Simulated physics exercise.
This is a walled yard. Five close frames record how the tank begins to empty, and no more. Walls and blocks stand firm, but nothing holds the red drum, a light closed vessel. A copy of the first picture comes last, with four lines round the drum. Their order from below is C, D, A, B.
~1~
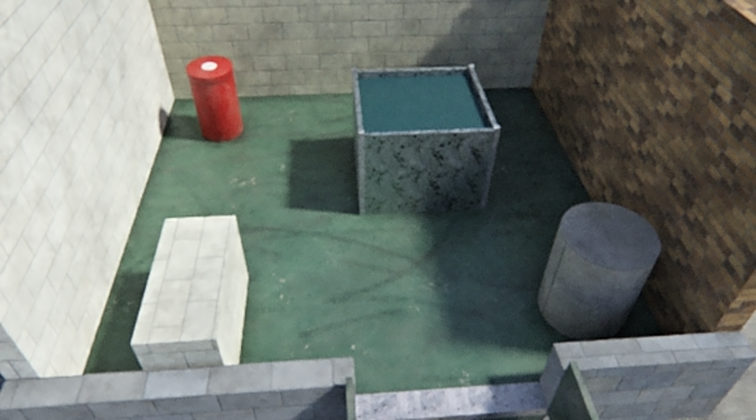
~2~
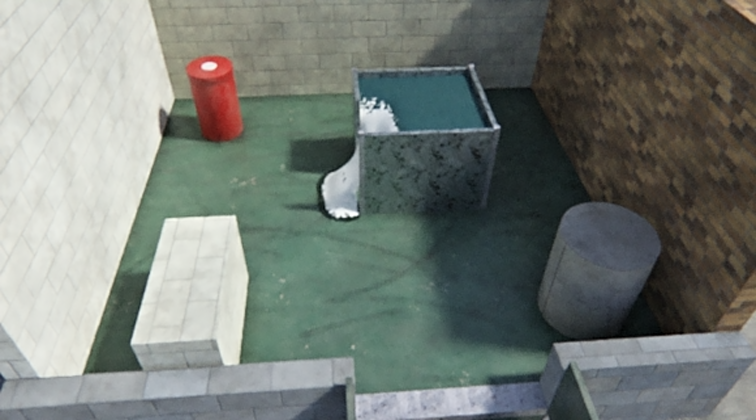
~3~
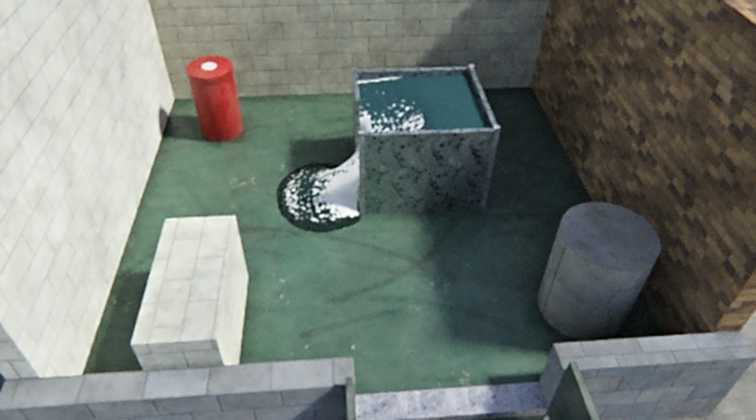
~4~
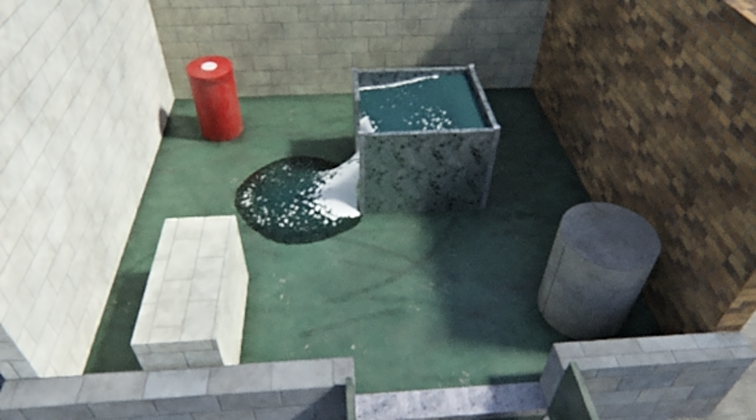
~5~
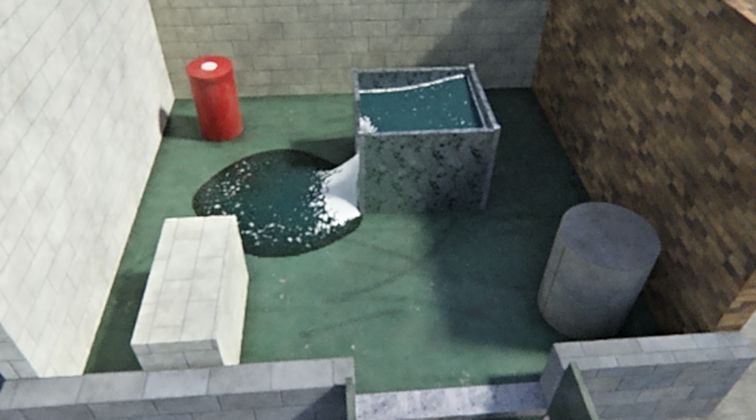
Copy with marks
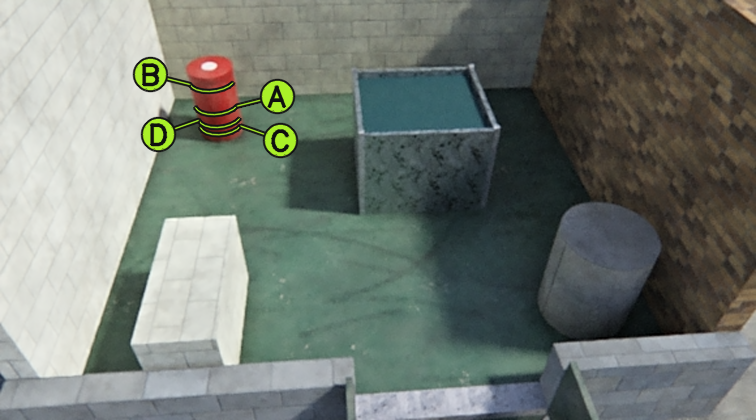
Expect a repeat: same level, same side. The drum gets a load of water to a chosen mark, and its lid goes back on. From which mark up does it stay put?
D is the one.
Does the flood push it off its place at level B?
No, that is safe.
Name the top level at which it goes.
Here it is level C.
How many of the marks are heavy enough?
Three of them.
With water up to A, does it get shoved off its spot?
No, not at all.
On the marked copy, A at (214, 114); B at (209, 91); C at (218, 134); D at (217, 127); from the bottom up C, D, A, B.
With A, it does not move.
With B, it does not move.
With C, it is pushed about twice its own width away.
With D, it does not move.
